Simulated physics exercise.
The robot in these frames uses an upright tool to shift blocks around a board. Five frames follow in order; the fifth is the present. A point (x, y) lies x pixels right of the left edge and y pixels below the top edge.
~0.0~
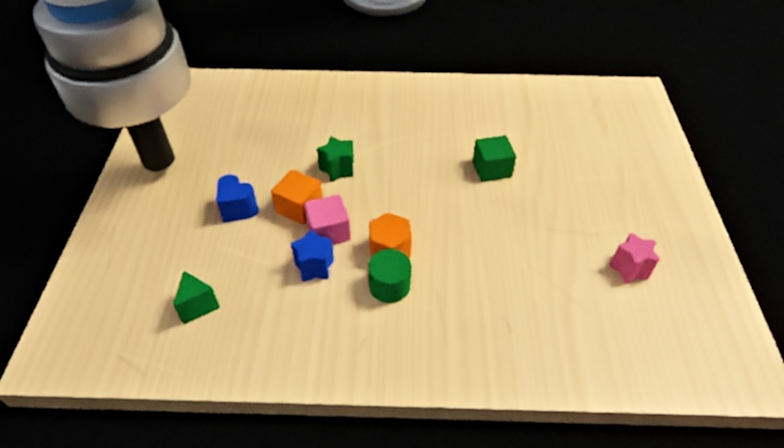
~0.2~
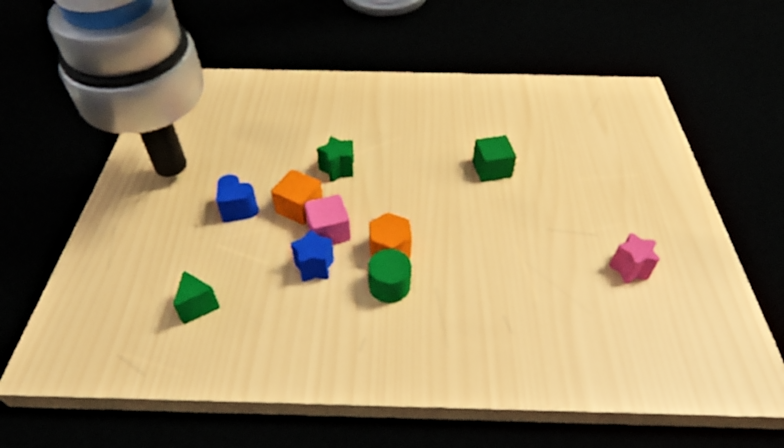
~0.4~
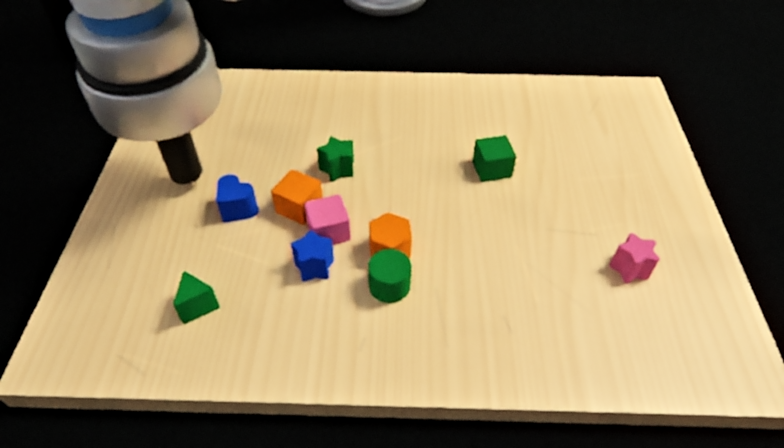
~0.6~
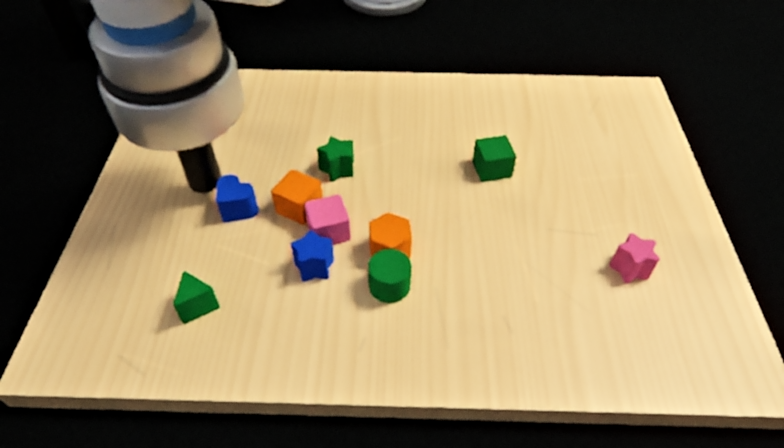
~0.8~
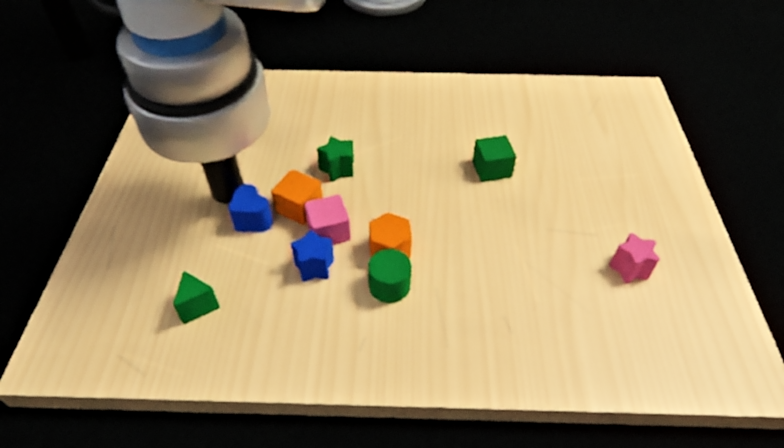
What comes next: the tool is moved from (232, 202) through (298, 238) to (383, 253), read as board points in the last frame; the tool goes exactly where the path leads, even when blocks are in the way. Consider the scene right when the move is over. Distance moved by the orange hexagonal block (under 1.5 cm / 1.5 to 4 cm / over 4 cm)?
The answer will be the middling band, 1.5 to 4 cm.
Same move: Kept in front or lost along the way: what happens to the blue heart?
My prediction: No longer in front.
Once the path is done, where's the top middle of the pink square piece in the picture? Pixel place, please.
I predict (370, 202).
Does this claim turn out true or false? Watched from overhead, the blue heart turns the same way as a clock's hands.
True - the claim holds.
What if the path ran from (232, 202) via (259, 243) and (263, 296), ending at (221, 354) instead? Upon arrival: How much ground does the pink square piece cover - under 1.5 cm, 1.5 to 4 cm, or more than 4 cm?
It moves less than 1.5 cm.
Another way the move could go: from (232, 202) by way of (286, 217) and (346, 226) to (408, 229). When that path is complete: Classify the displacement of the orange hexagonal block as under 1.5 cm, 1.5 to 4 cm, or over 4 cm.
Beyond 4 cm.
What follows on the original path. One third of the way, tool at (273, 215); blue heart at (276, 229), turned 65° clockwise.
Two thirds of the way, tool at (322, 237); blue heart at (281, 245), turned 95° clockwise; blue star-shaped block at (317, 254), turned 20° anticlockwise; pink square piece at (353, 210), turned 25° anticlockwise.
At the end, tool at (382, 243); blue heart at (281, 245), turned 95° clockwise; blue star-shaped block at (318, 255); pink square piece at (370, 202), turned 60° anticlockwise; orange hexagonal block at (421, 228).
